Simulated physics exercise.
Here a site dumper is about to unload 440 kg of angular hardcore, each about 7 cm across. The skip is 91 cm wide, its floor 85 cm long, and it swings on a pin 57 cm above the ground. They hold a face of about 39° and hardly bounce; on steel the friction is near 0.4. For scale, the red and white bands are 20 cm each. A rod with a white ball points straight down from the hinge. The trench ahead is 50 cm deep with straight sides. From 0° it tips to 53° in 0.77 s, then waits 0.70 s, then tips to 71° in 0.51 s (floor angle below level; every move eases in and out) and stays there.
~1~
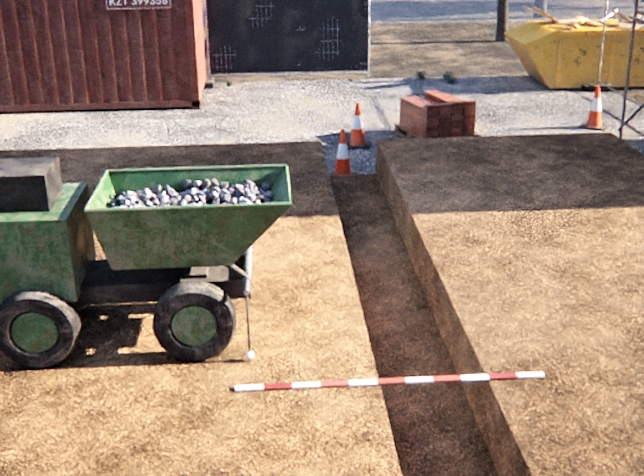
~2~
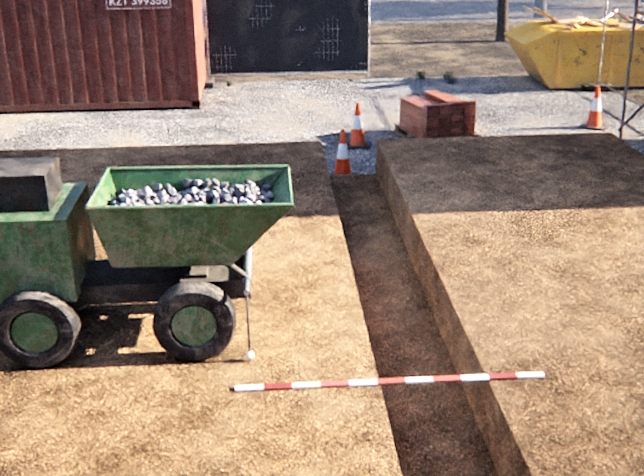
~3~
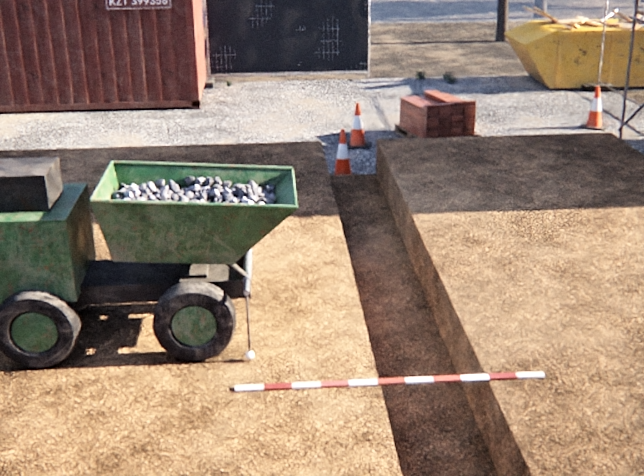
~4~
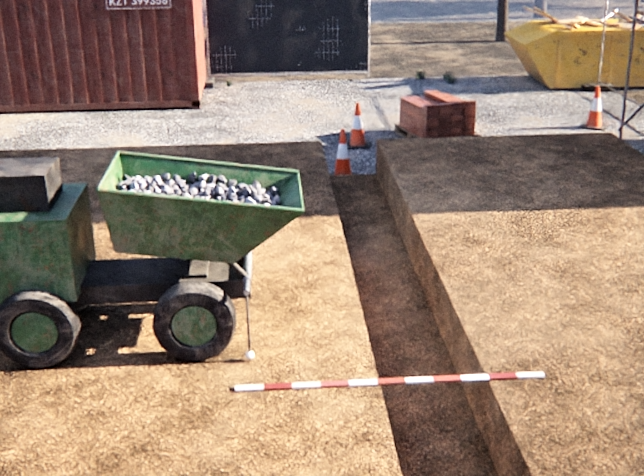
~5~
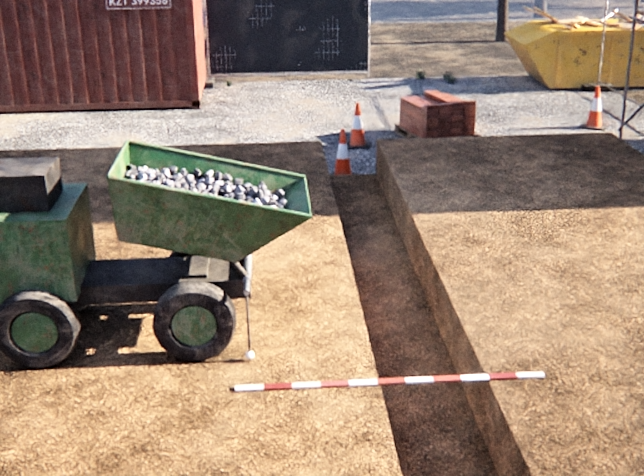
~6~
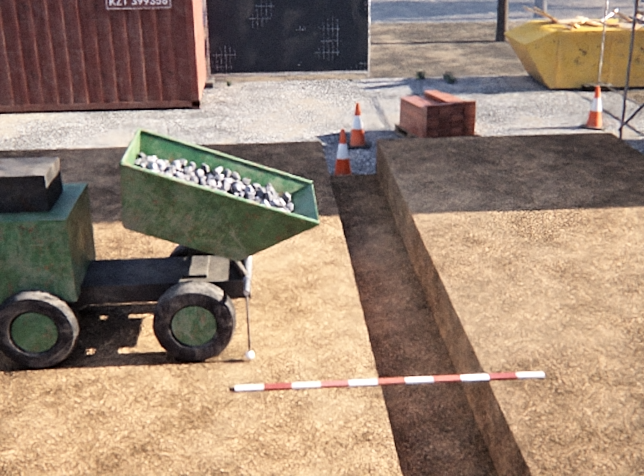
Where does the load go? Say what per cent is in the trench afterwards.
Close to 95 in a hundred.
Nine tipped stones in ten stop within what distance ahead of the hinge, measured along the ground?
About 160 cm.
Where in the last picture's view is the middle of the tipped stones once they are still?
Near (401, 364).
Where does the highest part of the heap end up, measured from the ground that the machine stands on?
Some 10 cm above that level.
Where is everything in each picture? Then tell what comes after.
In the first frame, the skip is at 0°, its lip at (291, 204); the top of the load is at (207, 192).
The second frame shows lip at (293, 205), floor tilted 1°, highest stones at (198, 192).
In the third frame, the skip is at 4°, its lip at (297, 207); the top of the load is at (168, 189).
The fourth frame shows lip at (304, 211), floor tilted 8°, highest stones at (145, 183).
In the fifth frame, the skip is at 14°, its lip at (311, 217); the top of the load is at (147, 174).
The sixth frame shows lip at (319, 224), floor tilted 20°, highest stones at (152, 164).
A little later the floor is at 45°; 100 % in the skip; the foremost stones are at (313, 234).
Then the floor is at 53°; 99 % in the skip, 1 % short of the trench; the foremost stones are at (351, 248).
Later still the floor is at 71°; 46 % in the skip, 11 % short of the trench, 43 % in the trench; the foremost stones are at (462, 377).
In the end the floor is at 71°; 0 % in the skip, 5 % short of the trench, 95 % in the trench; the foremost stones are at (461, 368).
